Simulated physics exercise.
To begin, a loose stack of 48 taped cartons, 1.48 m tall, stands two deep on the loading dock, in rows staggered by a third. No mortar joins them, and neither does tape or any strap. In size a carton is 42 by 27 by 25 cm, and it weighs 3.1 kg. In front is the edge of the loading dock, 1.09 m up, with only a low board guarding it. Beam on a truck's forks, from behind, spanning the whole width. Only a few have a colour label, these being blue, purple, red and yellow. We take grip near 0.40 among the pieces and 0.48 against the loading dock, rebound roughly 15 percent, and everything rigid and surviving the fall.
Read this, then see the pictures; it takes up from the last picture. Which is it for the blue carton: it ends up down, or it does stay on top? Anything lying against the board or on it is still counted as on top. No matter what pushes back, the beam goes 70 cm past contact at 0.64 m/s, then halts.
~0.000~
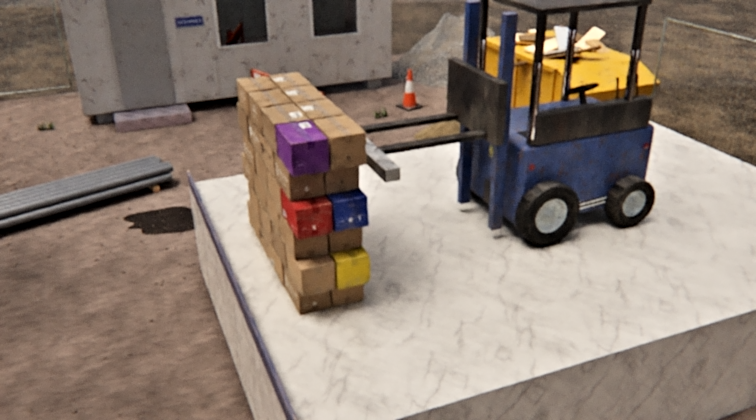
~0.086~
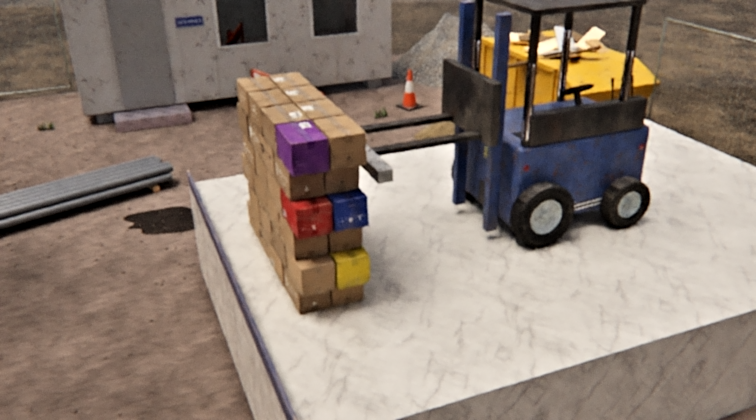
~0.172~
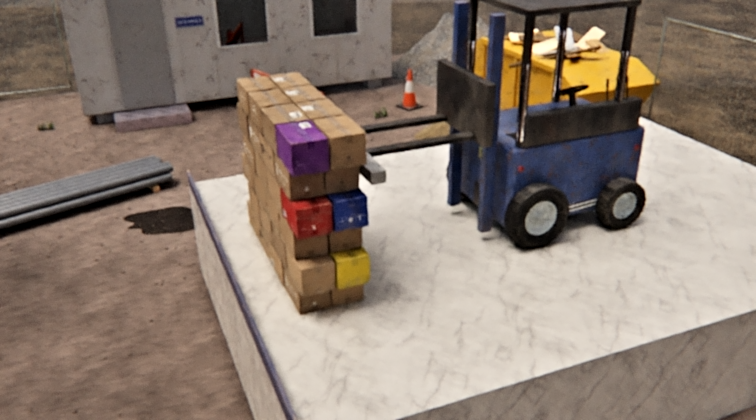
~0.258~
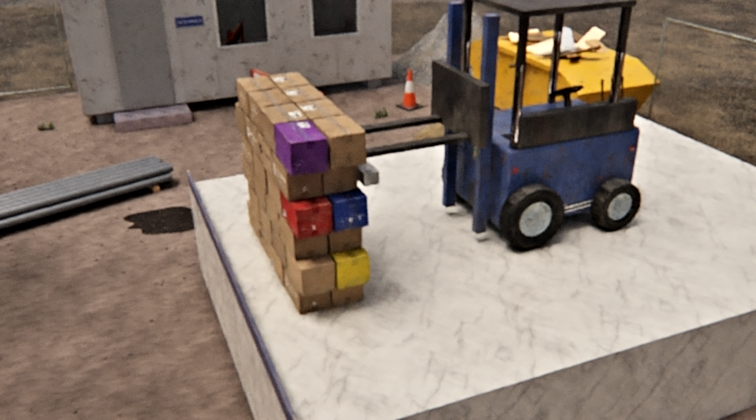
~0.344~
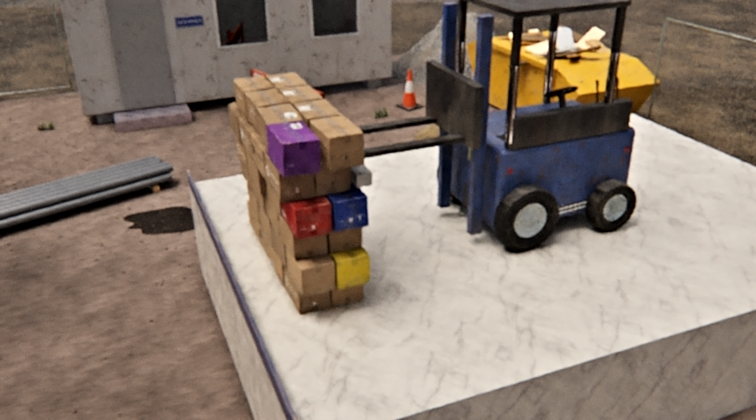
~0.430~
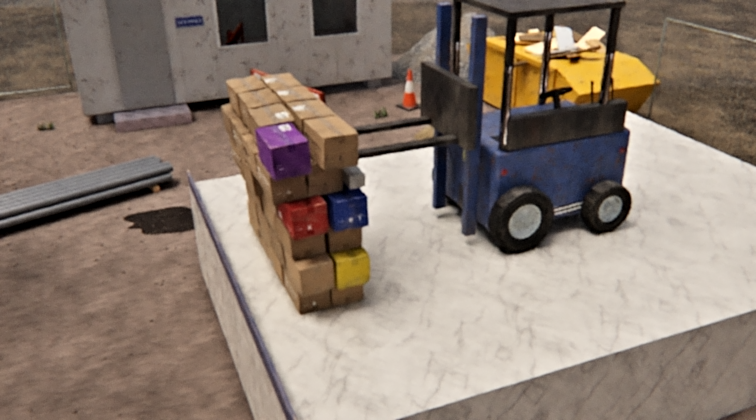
The blue carton does not end up down.
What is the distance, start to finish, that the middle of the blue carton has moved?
I'd put it at near 0 cm.
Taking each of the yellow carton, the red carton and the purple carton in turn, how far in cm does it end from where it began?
Approx. shifts in cm - yellow: 0; red: 230; purple: 310.
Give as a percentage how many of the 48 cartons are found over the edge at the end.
50%.
Around 0.76 s, none of the 48 cartons over the edge, 33 disturbed; blue carton unmoved; purple carton tipped 18°.
Around 1.12 s, none of the 48 cartons over the edge, 32 disturbed; blue carton unmoved; red carton tipped 48°, 24 cm lower.
Around 1.60 s, 19 of the 48 cartons over the edge; blue carton unmoved; red carton on its side.
Finally (2.1 s), 23 of the 48 cartons over the edge; blue carton unmoved; purple carton on its side; red carton on its side. Seen by the last camera, middles, blue carton near (342, 203).
